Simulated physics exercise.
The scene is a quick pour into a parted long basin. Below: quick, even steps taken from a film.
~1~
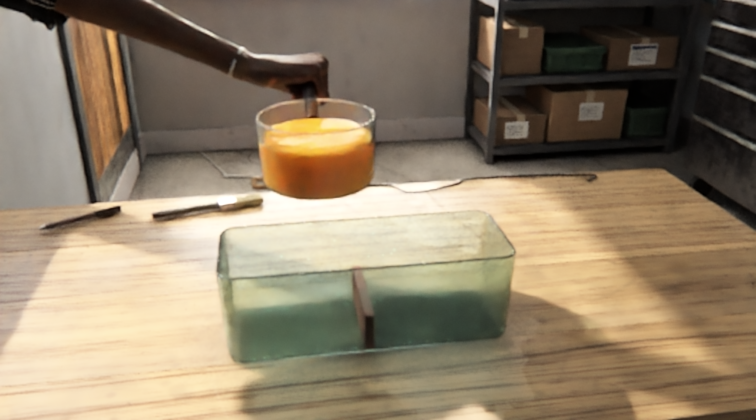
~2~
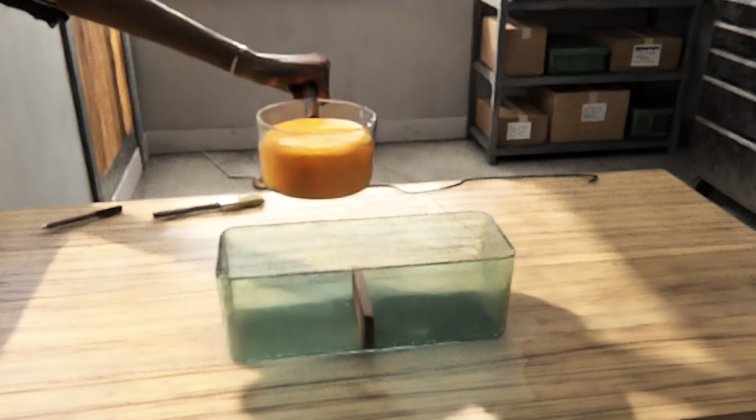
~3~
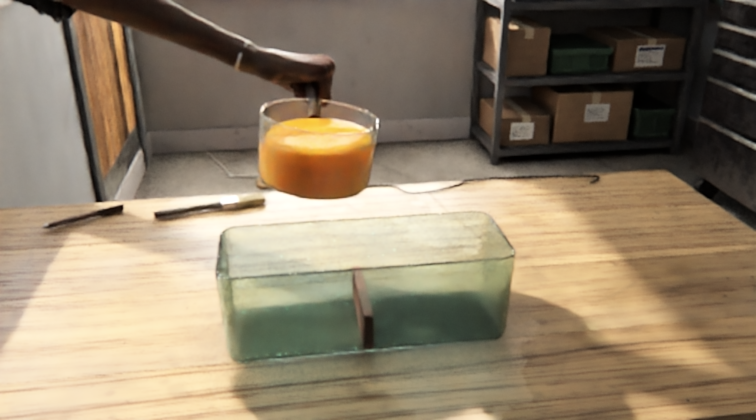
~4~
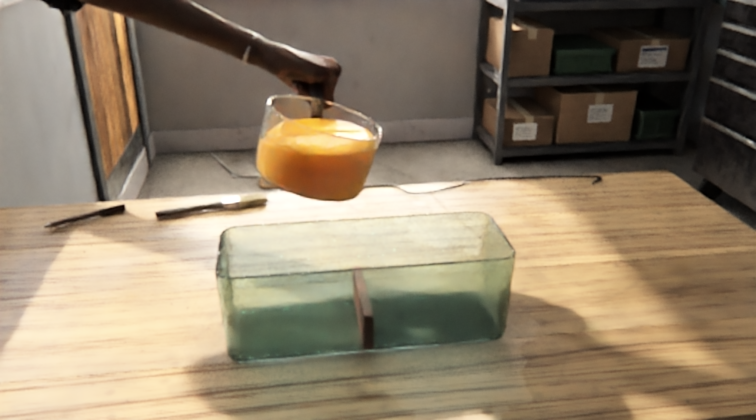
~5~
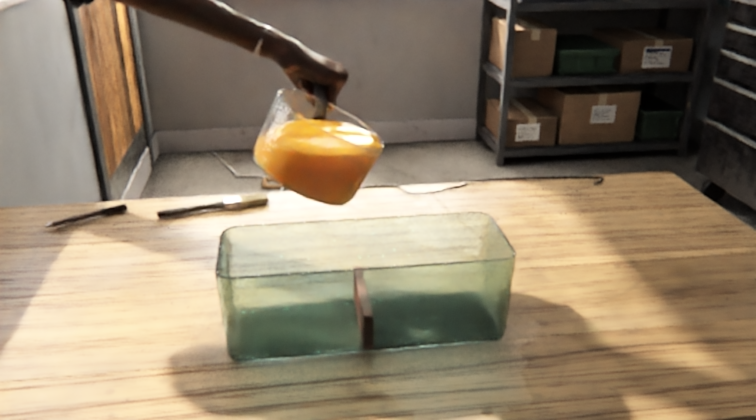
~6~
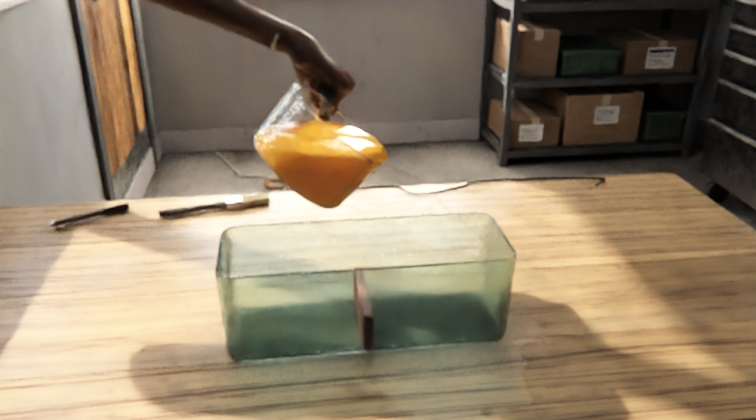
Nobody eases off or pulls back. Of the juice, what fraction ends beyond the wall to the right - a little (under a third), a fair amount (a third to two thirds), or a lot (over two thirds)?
A lot, over two thirds.
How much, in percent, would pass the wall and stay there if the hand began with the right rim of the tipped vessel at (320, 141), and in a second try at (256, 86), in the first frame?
Near 25 in a hundred first, near 15 in a hundred second.
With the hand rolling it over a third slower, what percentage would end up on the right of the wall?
Roughly 90 %.
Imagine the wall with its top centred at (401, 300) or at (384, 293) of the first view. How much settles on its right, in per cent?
Around 35 percent in try one and around 55 percent in try two.
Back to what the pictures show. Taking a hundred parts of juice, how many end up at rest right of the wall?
Some 85 parts in a hundred.
A moment on, the tilt is 119° and 16 per cent is still to pour, 0 is left of the wall and 47 right of it.
Next, the tilt is 122° and 1 per cent is still to pour, 9 is left of the wall and 83 right of it.
Then the tilt is 122° and 0 per cent is still to pour, 13 is left of the wall and 84 right of it.
Later the tilt is 122° and 0 per cent is still to pour, 14 is left of the wall and 84 right of it.
Finally, 14 per cent lies left of the wall, 84 right of it and 2 outside.
